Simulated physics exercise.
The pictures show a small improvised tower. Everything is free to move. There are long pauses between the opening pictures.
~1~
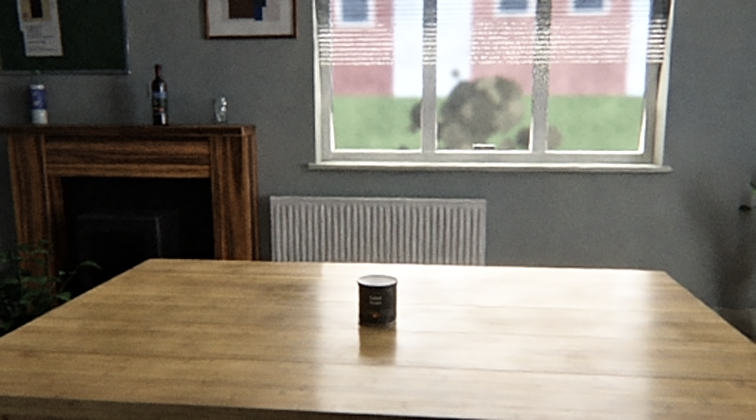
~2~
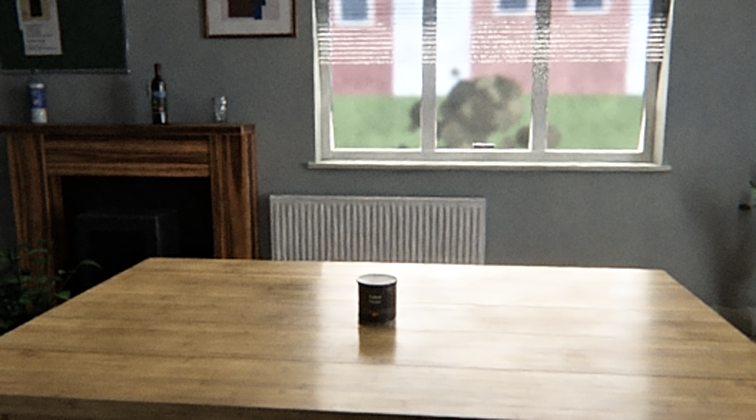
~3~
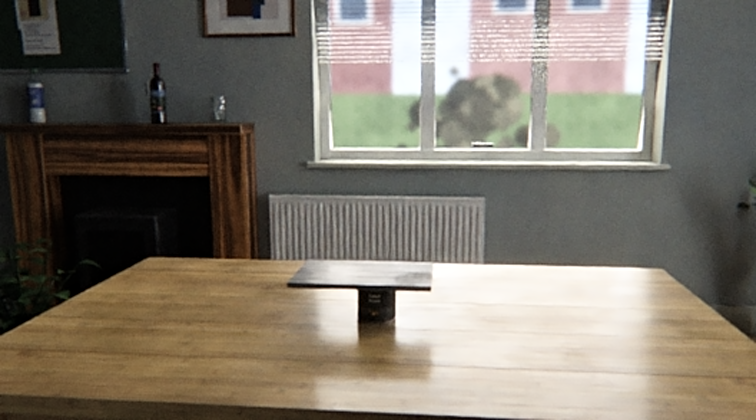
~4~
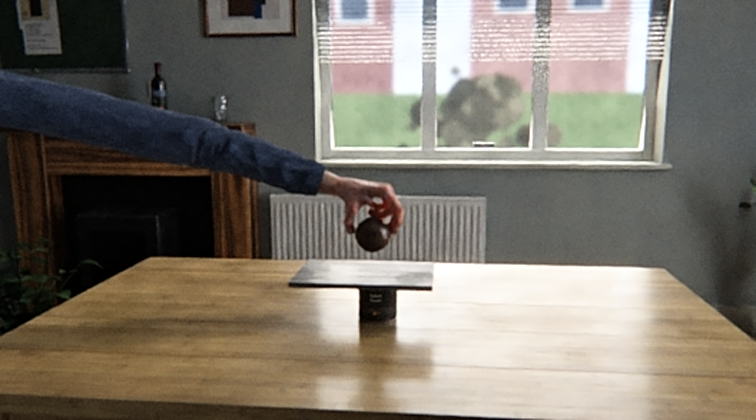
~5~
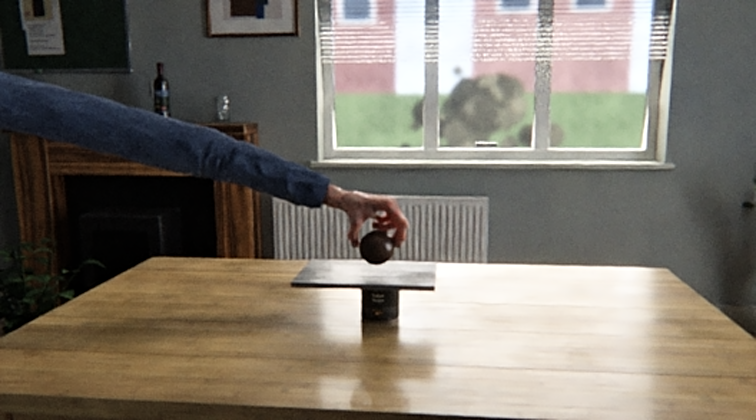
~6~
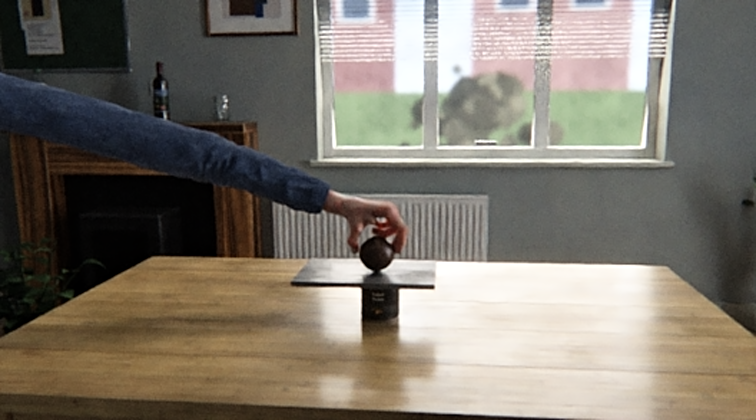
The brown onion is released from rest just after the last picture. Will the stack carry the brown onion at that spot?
The stack keeps its balance.
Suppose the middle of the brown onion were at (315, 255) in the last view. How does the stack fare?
Then it gives way.
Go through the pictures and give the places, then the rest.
In the first picture, the last thing is not in view yet.
In the second picture, the last thing is not in view yet.
In the third picture, the last thing is not in view yet; grey board (364, 275).
In the fourth picture, still above its spot; brown onion (373, 234); grey board (365, 274).
In the fifth picture, still above its spot; brown onion (377, 247); grey board (368, 274).
In the sixth picture, in place under the hand; brown onion (377, 253); grey board (368, 273).
Then, 0.40 s on from there, no change.
Then, 1.10 s on from there, brown onion resting near (377, 254).
In the end, all 3 unmoved. At the end, from the last picture's camera, brown onion near (376, 254). The stack holds.
